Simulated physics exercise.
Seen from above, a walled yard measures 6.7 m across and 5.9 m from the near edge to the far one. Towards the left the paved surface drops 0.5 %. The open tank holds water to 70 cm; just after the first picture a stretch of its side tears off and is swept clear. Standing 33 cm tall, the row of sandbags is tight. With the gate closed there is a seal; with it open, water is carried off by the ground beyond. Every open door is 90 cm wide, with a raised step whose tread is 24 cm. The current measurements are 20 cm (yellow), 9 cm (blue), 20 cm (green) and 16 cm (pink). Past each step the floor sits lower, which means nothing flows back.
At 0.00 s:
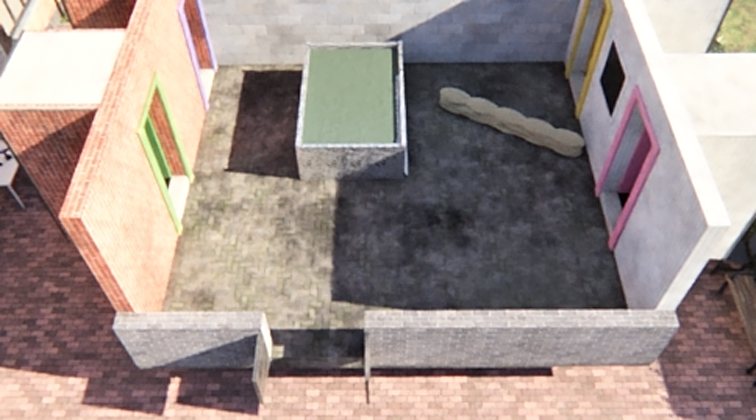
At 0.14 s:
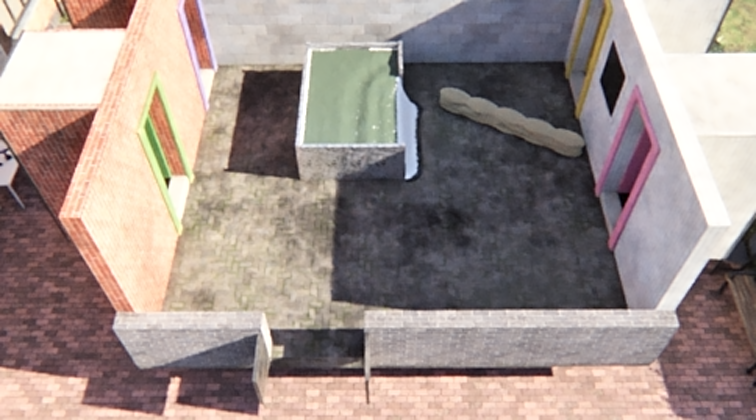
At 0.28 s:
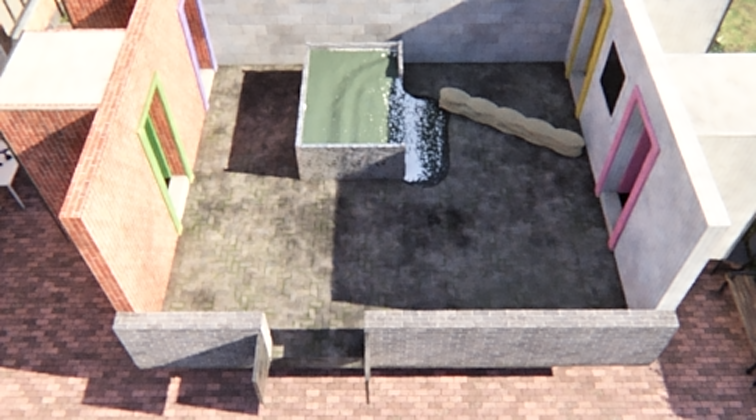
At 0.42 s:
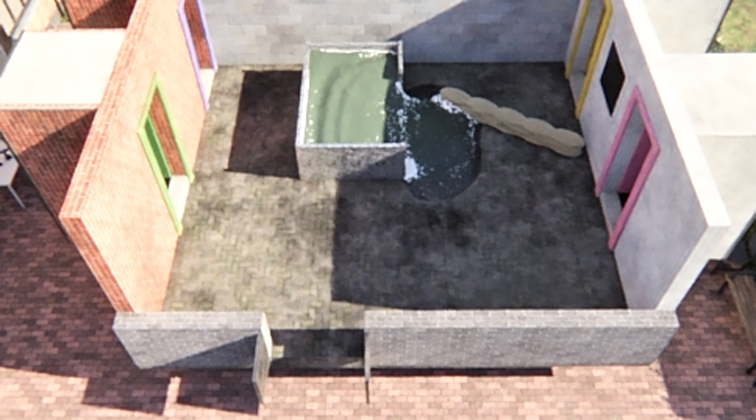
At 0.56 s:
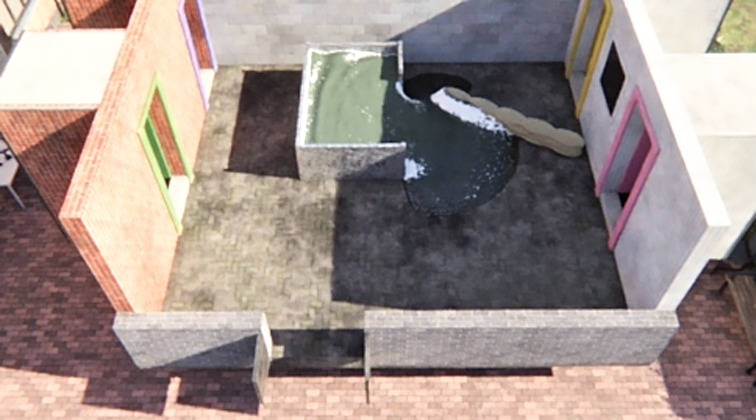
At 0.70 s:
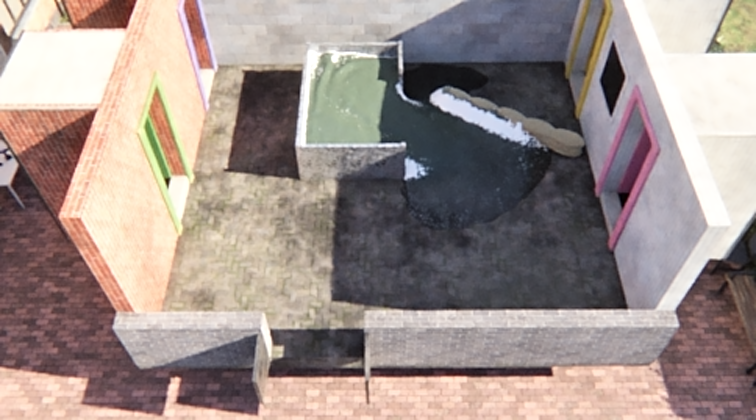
In a walled yard seen from above, water burst out of the right side of a raised open tank, foamed across the dark paving, and washed against the long, lumpy barrier, spreading along both sides.
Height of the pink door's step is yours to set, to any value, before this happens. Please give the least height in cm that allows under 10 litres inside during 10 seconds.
It would have to be roughly 35 cm high.
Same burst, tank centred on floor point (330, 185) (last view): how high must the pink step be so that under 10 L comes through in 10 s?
A height near 31 cm.
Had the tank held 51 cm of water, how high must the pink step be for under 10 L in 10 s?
It would take a step of about 23 cm.
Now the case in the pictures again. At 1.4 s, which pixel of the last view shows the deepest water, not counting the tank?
(596, 189).
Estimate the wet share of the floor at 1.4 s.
I'd estimate about 25 percent.
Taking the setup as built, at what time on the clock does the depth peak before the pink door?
Around 1.8 s, give or take.
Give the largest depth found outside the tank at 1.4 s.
About 48 cm at most.
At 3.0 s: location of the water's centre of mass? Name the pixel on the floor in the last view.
Approximately (469, 179).
After 1.4 s water covers 25 % of the floor, deepest (48 cm) near (596, 189); 25 cm at the pink door, 0 litres in over its 16 cm step.
After 3.0 s water covers 45 % of the floor, deepest (48 cm) near (632, 327); 27 cm at the pink door, 121 litres in over its 16 cm step.
After 10.0 s water covers 95 % of the floor, deepest (14 cm) near (262, 68); 6 cm at the pink door, 153 litres in over its 16 cm step.
At the pink door as built, the water arrived by 1.3 s and peaked near 35 cm at 1.8 s.
Run again over the same 10 s with other heights there, 24 litres in over 30.5 cm, 1 litre over 41 cm. The limit of 10 litres is kept from about 35 cm up.
